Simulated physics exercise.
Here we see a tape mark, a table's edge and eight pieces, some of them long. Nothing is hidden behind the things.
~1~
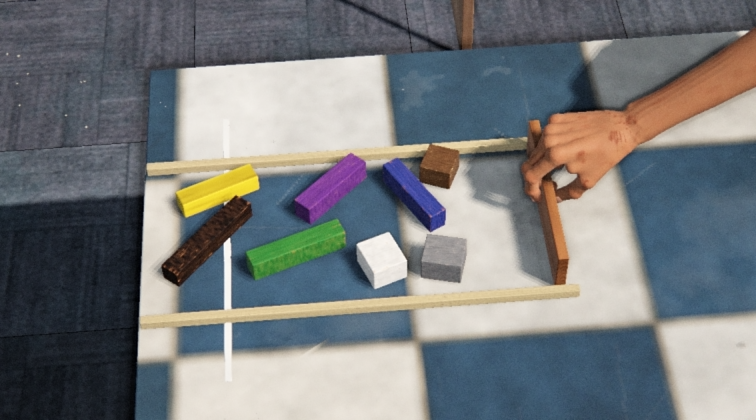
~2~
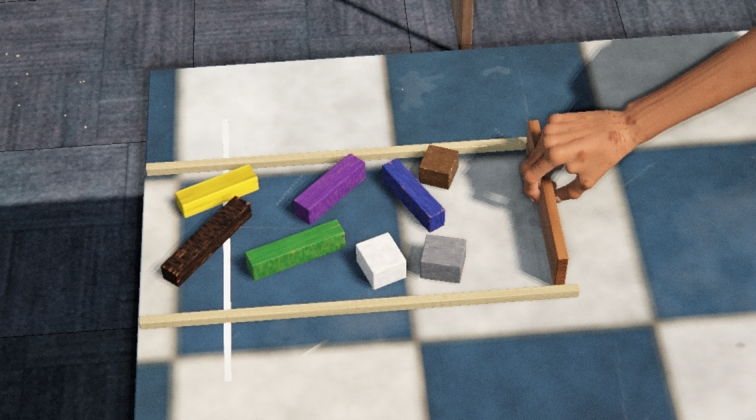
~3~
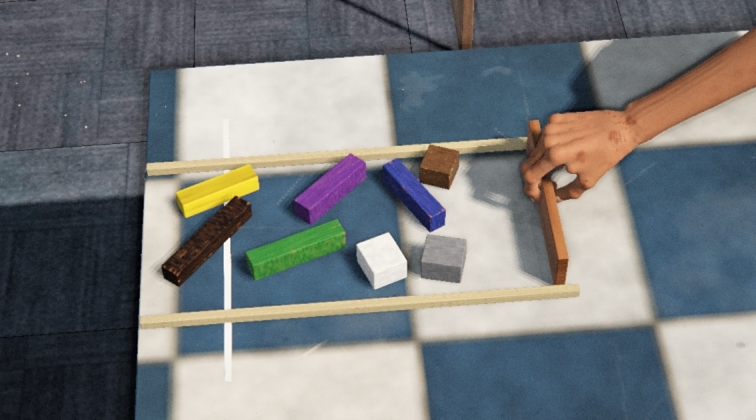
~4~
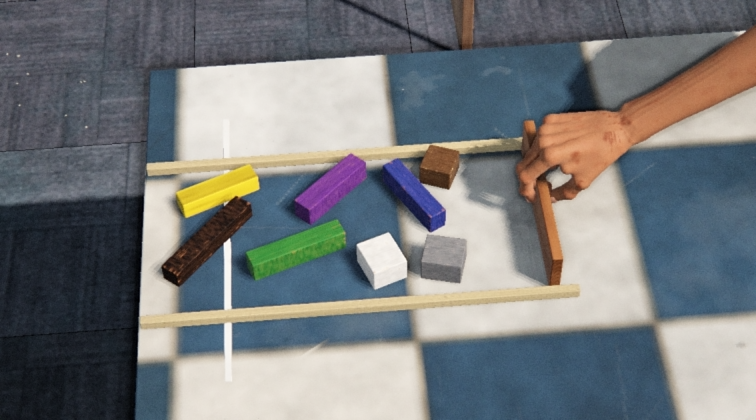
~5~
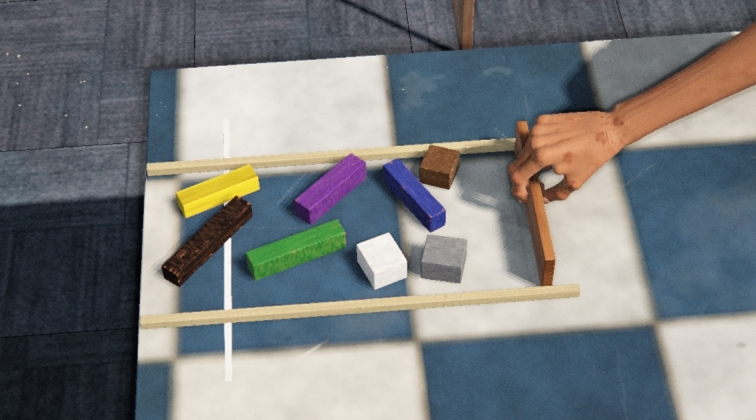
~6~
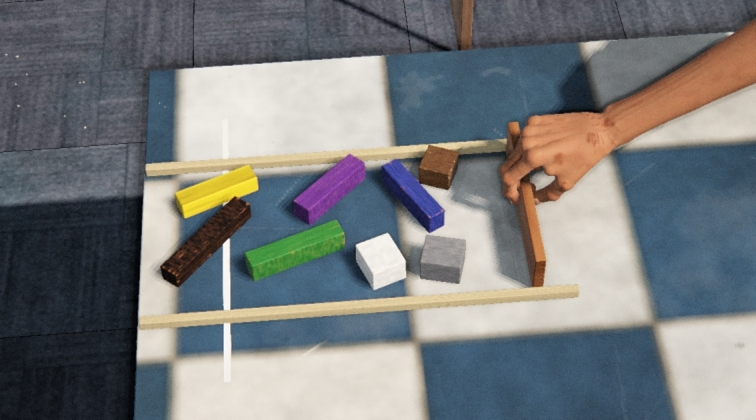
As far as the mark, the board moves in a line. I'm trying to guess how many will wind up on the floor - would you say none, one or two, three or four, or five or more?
I would say one or two.
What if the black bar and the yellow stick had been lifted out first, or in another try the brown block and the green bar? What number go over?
Tally of falls: 0 for the first try, 0 for the second.
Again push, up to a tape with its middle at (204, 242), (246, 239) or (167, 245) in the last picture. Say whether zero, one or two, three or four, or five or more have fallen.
Number fallen at each tape, in order - three to four, none, more than four.
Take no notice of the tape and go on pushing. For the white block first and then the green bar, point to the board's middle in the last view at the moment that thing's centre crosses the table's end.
The middle is at (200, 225) when it's the white block, and at (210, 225) when it's the green bar.
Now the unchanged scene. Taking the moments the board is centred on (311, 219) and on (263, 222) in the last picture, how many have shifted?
At the first point the count is 8, at the second it's 8.
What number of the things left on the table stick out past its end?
Answer: 2.
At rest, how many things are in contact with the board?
3 in contact.
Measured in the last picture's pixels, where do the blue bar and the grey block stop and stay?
Around (199, 225) and around (205, 281).
Soon after, none off yet; black bar at rest near (207, 241); yellow stick at rest near (217, 191); green bar at rest near (295, 250).
Then, none off yet; black bar moved a little near (196, 238); yellow stick moving near (208, 189); green bar moved a little near (246, 256).
At rest, the number that fall off is one or two; fallen, yellow stick and black bar.
